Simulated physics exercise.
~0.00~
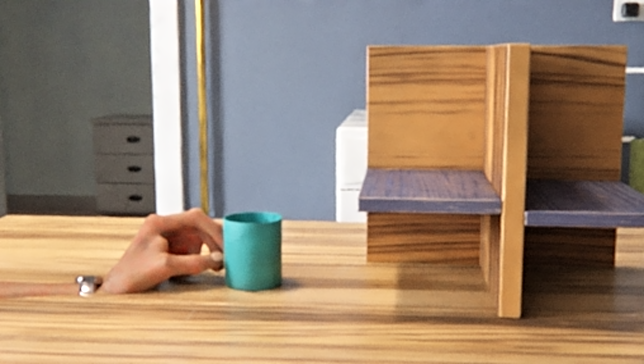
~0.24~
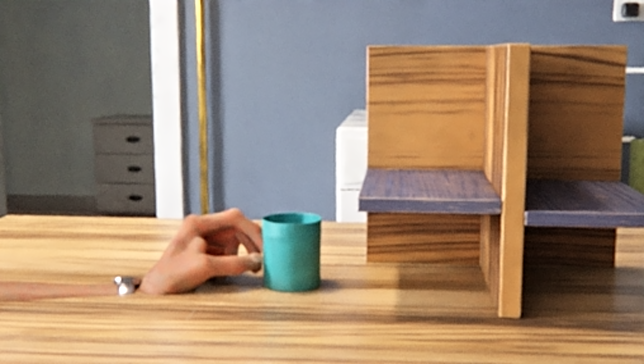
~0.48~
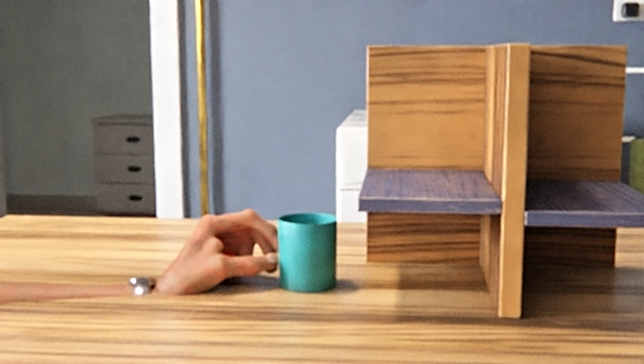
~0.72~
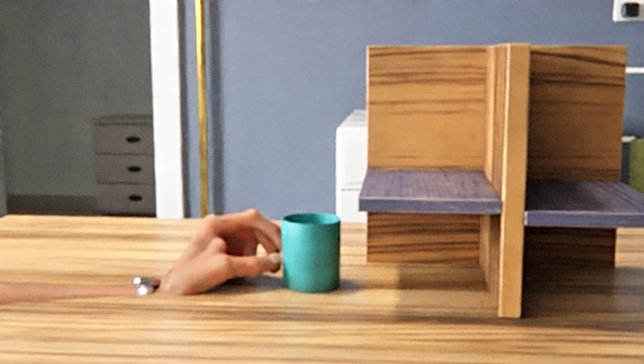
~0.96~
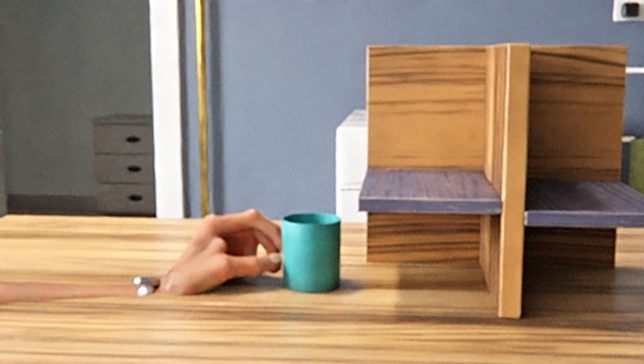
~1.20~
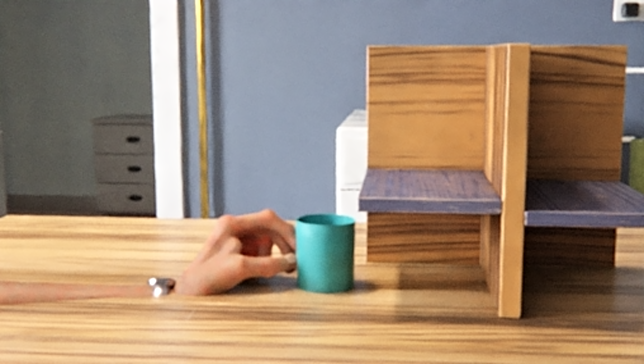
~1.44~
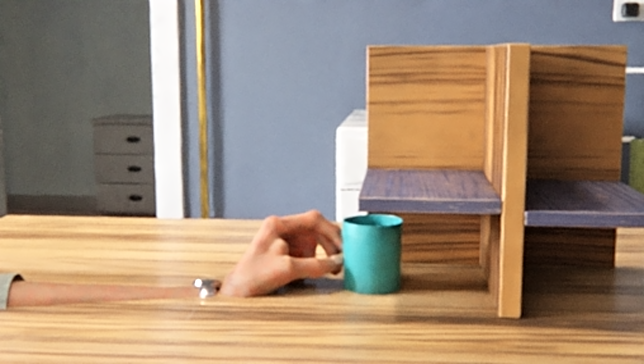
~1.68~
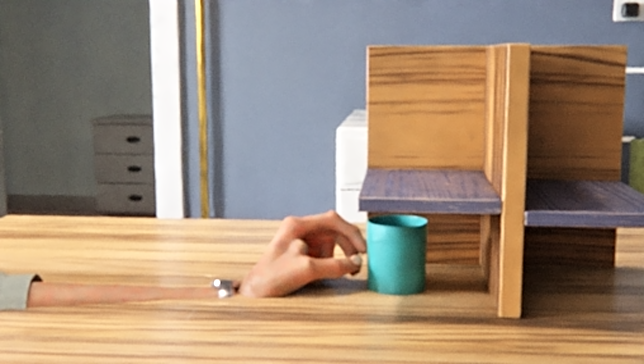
In this clip, a hand on a wooden table pushes a turquoise beaker to the right toward a small wooden rack with purplish shelves, pauses briefly, then continues until the beaker slides partly beneath the left shelf, the hand still beside it.
